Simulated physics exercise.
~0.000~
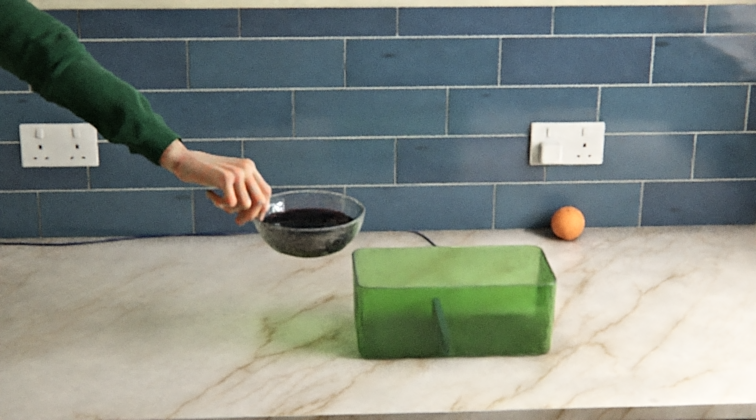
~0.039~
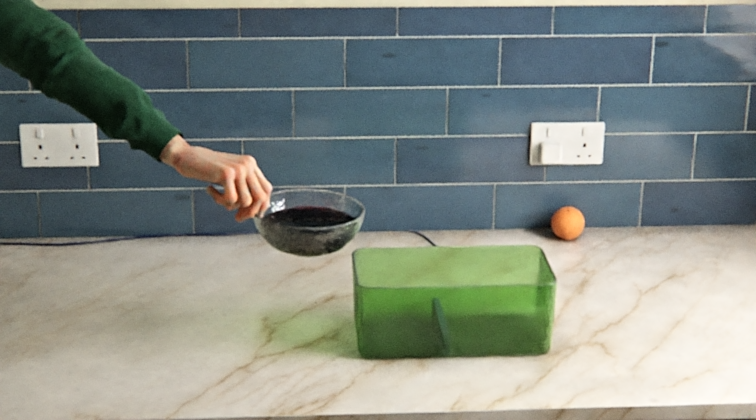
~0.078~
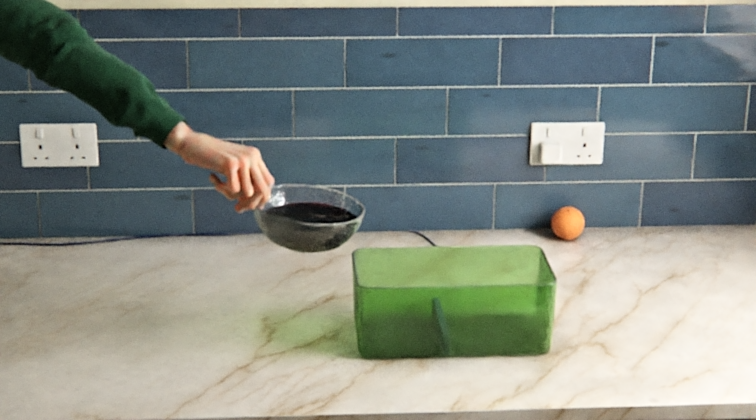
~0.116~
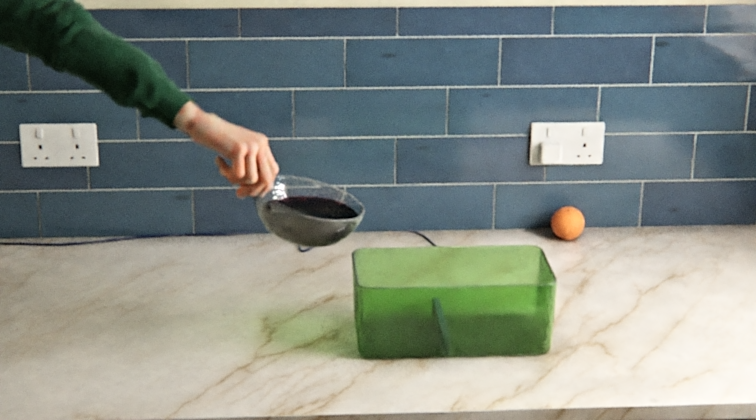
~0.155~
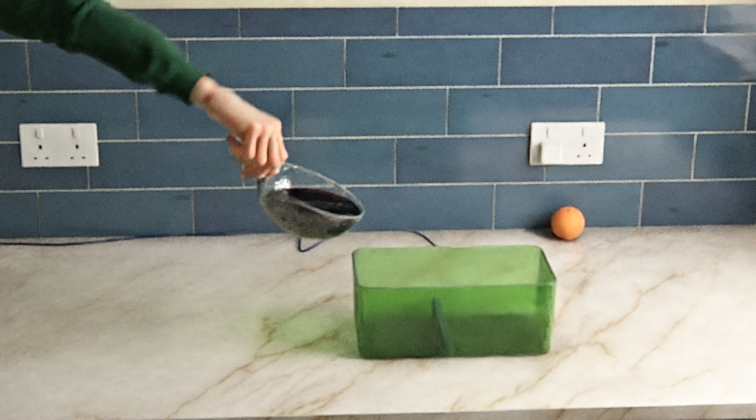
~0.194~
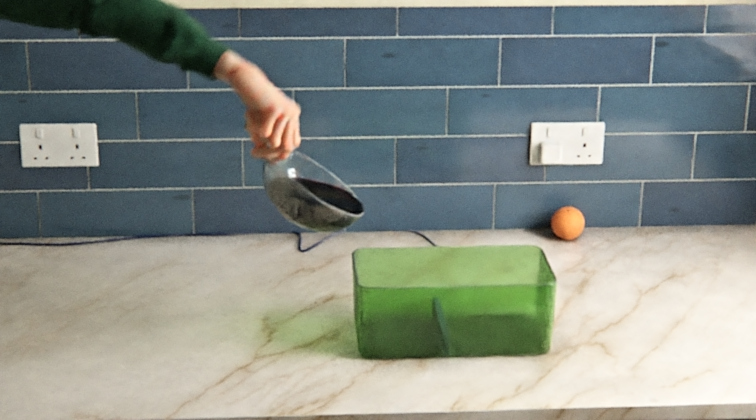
A hand steadily tilts a clear round bowl of dark liquid rightward above a green basin.
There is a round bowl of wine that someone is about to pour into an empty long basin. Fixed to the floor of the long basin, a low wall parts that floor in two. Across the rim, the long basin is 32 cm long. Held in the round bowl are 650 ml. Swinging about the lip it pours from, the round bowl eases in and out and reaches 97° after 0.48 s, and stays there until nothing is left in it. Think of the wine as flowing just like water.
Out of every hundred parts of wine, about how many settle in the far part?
About 42 out of 100.
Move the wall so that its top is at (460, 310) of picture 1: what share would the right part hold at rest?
Then it comes to around 10 per cent.
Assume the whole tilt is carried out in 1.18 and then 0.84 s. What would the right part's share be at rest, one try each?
I'd expect close to 15 per cent and then close to 30 per cent.
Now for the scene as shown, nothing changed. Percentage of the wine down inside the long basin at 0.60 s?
Near 94 per cent of the total.
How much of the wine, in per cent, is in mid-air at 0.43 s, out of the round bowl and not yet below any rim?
Near 68 per cent at that time.
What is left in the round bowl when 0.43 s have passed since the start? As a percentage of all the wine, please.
Around 24 percent.
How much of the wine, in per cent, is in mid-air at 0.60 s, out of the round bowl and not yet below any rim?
About 5 percent.
After 0.43 s the tilt is 94° and 24 per cent is still to pour, 7 is left of the wall and 0 right of it.
After 0.60 s the tilt is 97° and 0 per cent is still to pour, 47 is left of the wall and 48 right of it.
After 0.78 s the tilt is 97° and 0 per cent is still to pour, 46 is left of the wall and 40 right of it.
After 0.98 s the tilt is 97° and 0 per cent is still to pour, 51 is left of the wall and 42 right of it.
In the end 53 per cent lies left of the wall, 42 right of it and 5 outside.
